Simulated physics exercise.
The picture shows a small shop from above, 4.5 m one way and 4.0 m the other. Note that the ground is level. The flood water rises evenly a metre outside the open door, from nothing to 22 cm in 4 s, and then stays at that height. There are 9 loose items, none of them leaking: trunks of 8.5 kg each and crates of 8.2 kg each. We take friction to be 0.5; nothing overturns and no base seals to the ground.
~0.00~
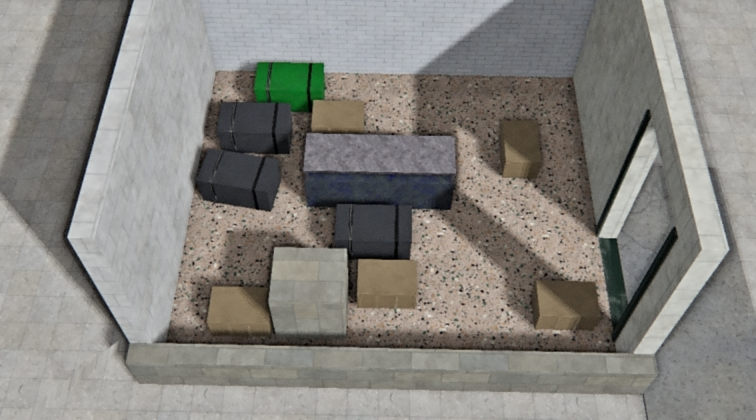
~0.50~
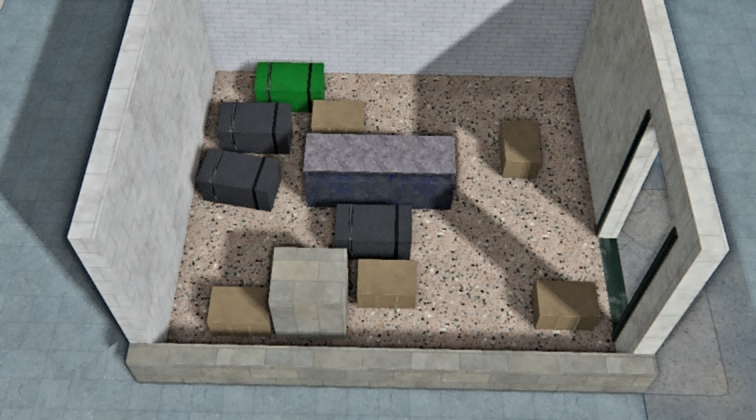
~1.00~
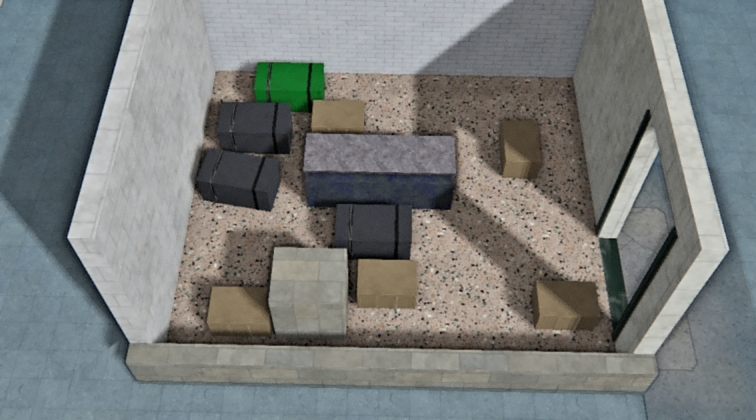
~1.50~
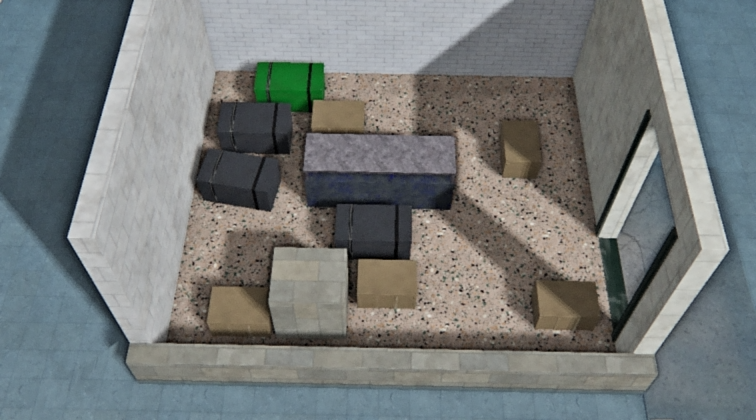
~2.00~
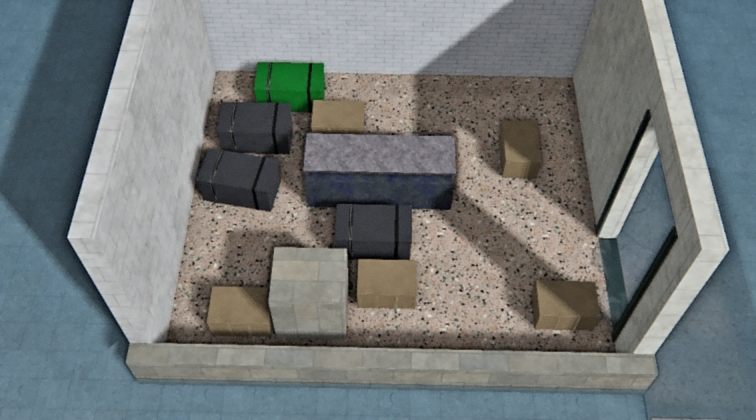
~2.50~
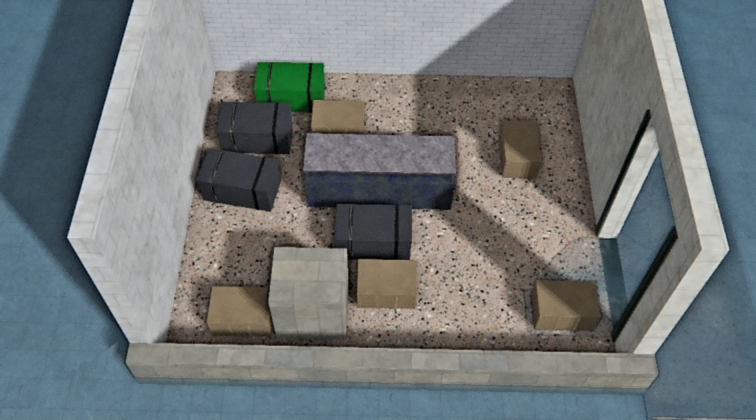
The clip opens on a small shop seen from above, with a green trunk, dark trunks and tan crates standing still on a speckled floor. Bluish water spreads over the paving outside and deepens in colour, then a shallow patch enters through the doorway on the right, while every item stays put.
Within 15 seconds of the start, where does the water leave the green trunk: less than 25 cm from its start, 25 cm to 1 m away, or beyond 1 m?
It is left beyond 1 m away.
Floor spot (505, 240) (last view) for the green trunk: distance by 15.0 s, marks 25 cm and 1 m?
Well, it gets shoved far.
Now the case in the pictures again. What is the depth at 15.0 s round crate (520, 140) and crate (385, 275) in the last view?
I'd put it at 7 cm and 9 cm respectively.
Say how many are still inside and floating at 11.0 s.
My tally comes to 8.
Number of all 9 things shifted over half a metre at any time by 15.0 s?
The tally stands at 9.
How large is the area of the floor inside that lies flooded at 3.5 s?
Roughly 3.0 m2 of it is wet.
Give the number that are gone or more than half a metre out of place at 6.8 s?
The number I get is 3.
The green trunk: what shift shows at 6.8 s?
Around 0 cm from the start by that time.
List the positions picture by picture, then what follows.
In the first picture, the green trunk at (289, 76) rests on the ground; water covers 0.0 m2; 0 of 9 have shifted.
In the second picture, the green trunk at (289, 76), on the bottom; 0.0 m2 under water; 0 of 9 have shifted.
In the third picture, the green trunk at (289, 76), on the bottom; 0.0 m2 under water; 0 of 9 have shifted.
In the fourth picture, the green trunk at (289, 76) rests on the ground; water covers 0.0 m2; 0 of 9 have shifted.
In the fifth picture, the green trunk at (289, 76), on the bottom; 0.0 m2 under water; 0 of 9 have shifted.
In the sixth picture, the green trunk at (289, 76), on the bottom; 0.4 m2 under water; 0 of 9 have shifted.
After 3.5 s the green trunk is near (289, 76), 0.0 m from its start, aground; 0 afloat.
After 6.8 s the green trunk is near (289, 76), 0.0 m from its start, aground; 4 afloat.
After 11.0 s the green trunk is near (348, 73), 0.7 m from its start, afloat; 8 afloat.
After 15.0 s the green trunk is near (546, 68), 3.0 m from its start, afloat; 9 afloat.
